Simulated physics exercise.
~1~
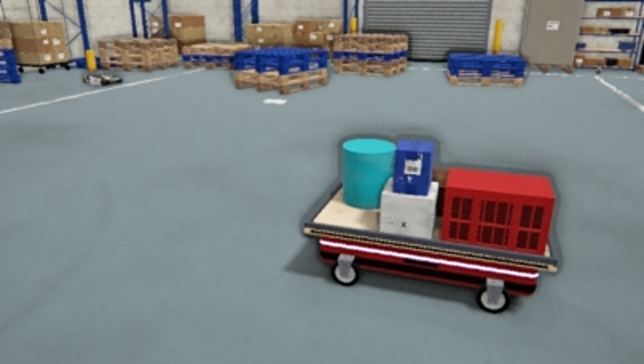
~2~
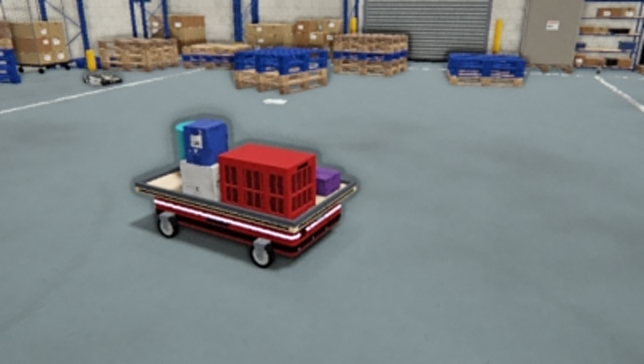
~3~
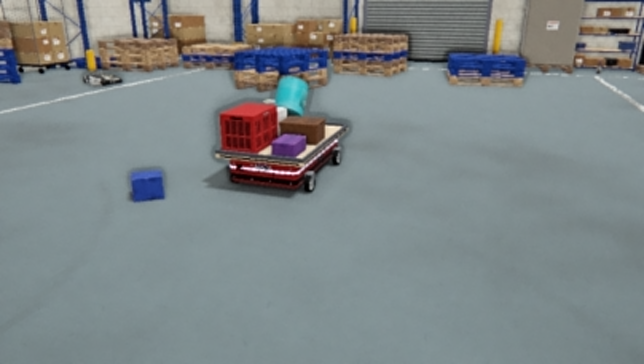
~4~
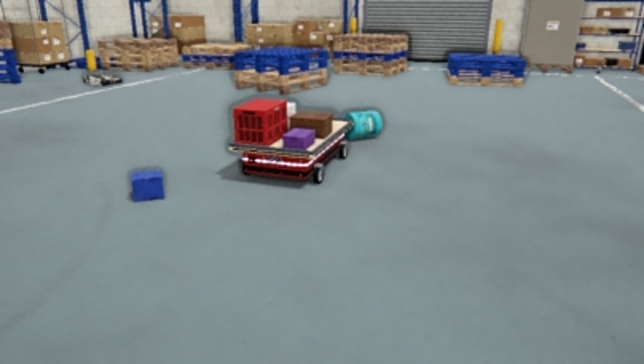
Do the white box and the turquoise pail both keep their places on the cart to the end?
No, only the white box keeps its place on the cart. The turquoise pail tips over and ends up on the floor beside it.
